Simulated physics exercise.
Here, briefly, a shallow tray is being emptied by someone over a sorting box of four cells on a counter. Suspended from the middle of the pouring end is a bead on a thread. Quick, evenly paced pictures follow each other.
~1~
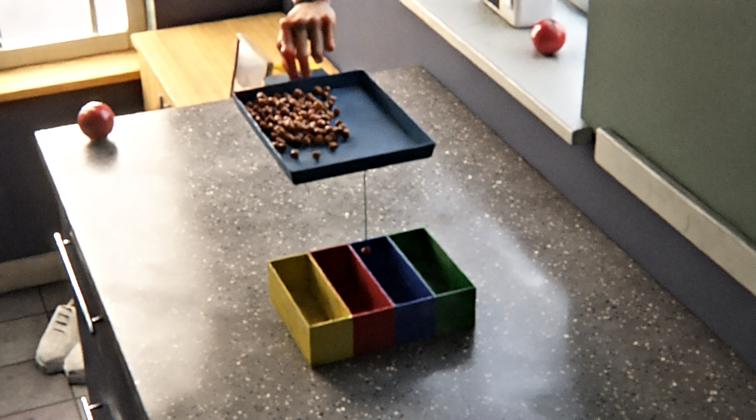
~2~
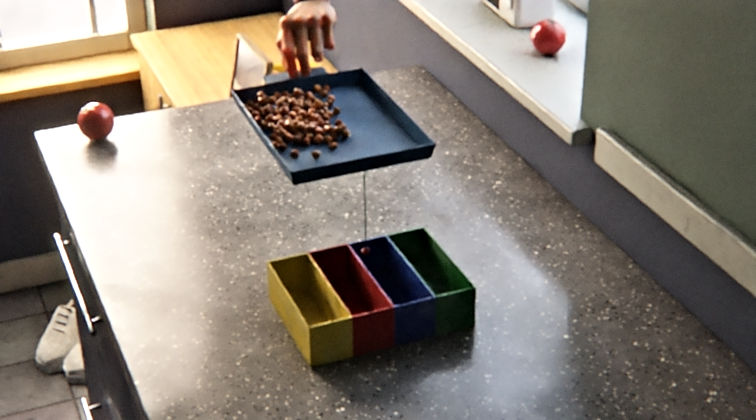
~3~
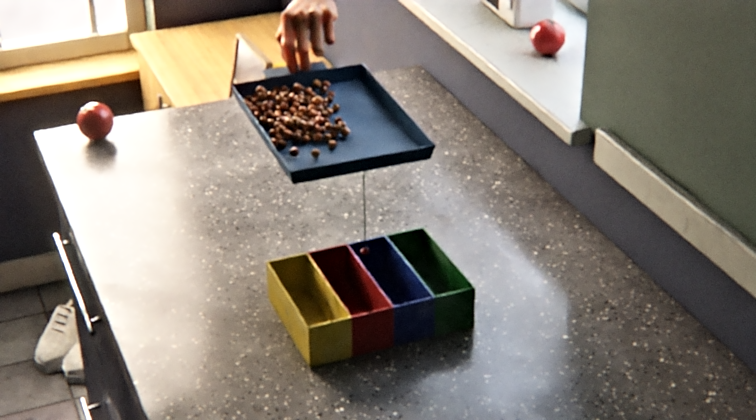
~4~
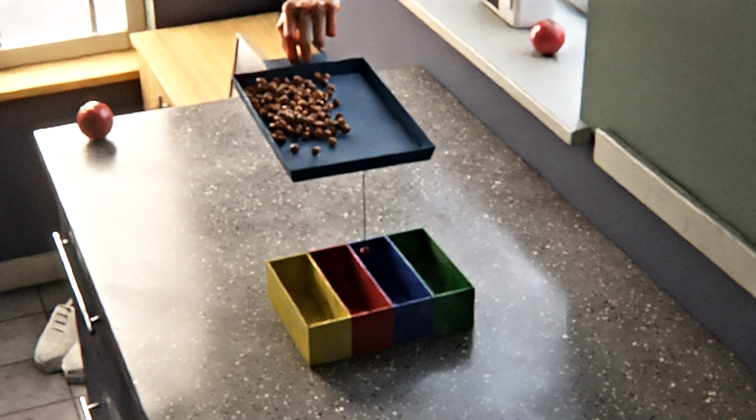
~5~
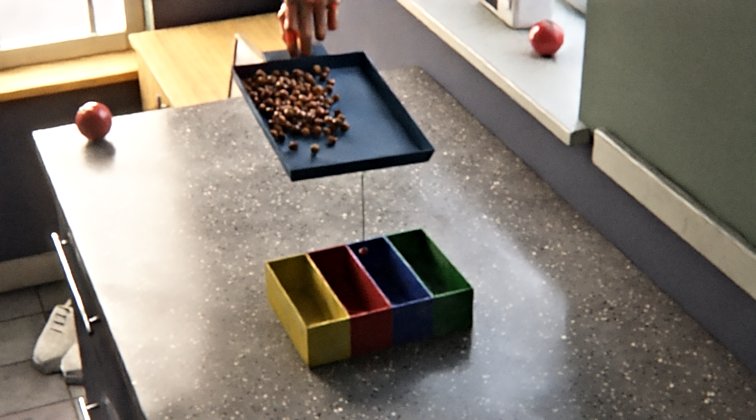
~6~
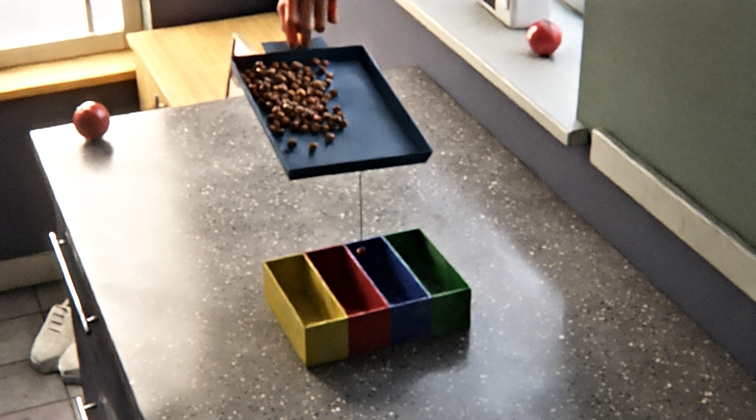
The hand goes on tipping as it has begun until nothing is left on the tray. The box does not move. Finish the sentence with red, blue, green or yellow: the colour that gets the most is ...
... Green.
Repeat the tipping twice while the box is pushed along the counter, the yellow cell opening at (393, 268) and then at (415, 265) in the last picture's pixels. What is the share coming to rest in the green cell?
I'd say about 0 percent, followed by about 0 percent.
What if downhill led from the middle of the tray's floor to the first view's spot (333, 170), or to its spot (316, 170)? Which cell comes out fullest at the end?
Try 1 - the yellow one. Try 2 - the yellow one.
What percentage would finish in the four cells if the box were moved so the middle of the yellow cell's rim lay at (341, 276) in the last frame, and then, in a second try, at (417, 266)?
Roughly 100% on the first try and 80% on the second.
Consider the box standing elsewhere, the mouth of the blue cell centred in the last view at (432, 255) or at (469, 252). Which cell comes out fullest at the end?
Well, the first time it's that blue cell, and the second time it's the cell in red.
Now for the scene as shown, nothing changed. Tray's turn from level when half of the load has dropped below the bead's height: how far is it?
A tilt of roughly 105°.
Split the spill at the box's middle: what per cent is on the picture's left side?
It works out to some 0 per cent.
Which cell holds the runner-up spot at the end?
The blue cell.
Shortly afterwards, tray tipped steeply; all but a few on the tray; only a few in the green cell; only a few falling or outside the box.
Next, tray tipped right over; the bulk on the tray; a little in the green cell; a little falling or outside the box.
Some moments later, tray tipped past a quarter turn; near two thirds in the green cell; near a quarter in the blue cell; only a few in the red cell; a little falling or outside the box.
In the end, tray tipped past a quarter turn; near two thirds in the green cell; near a quarter in the blue cell; only a few in the red cell; none at all in the yellow cell; a little outside the box.
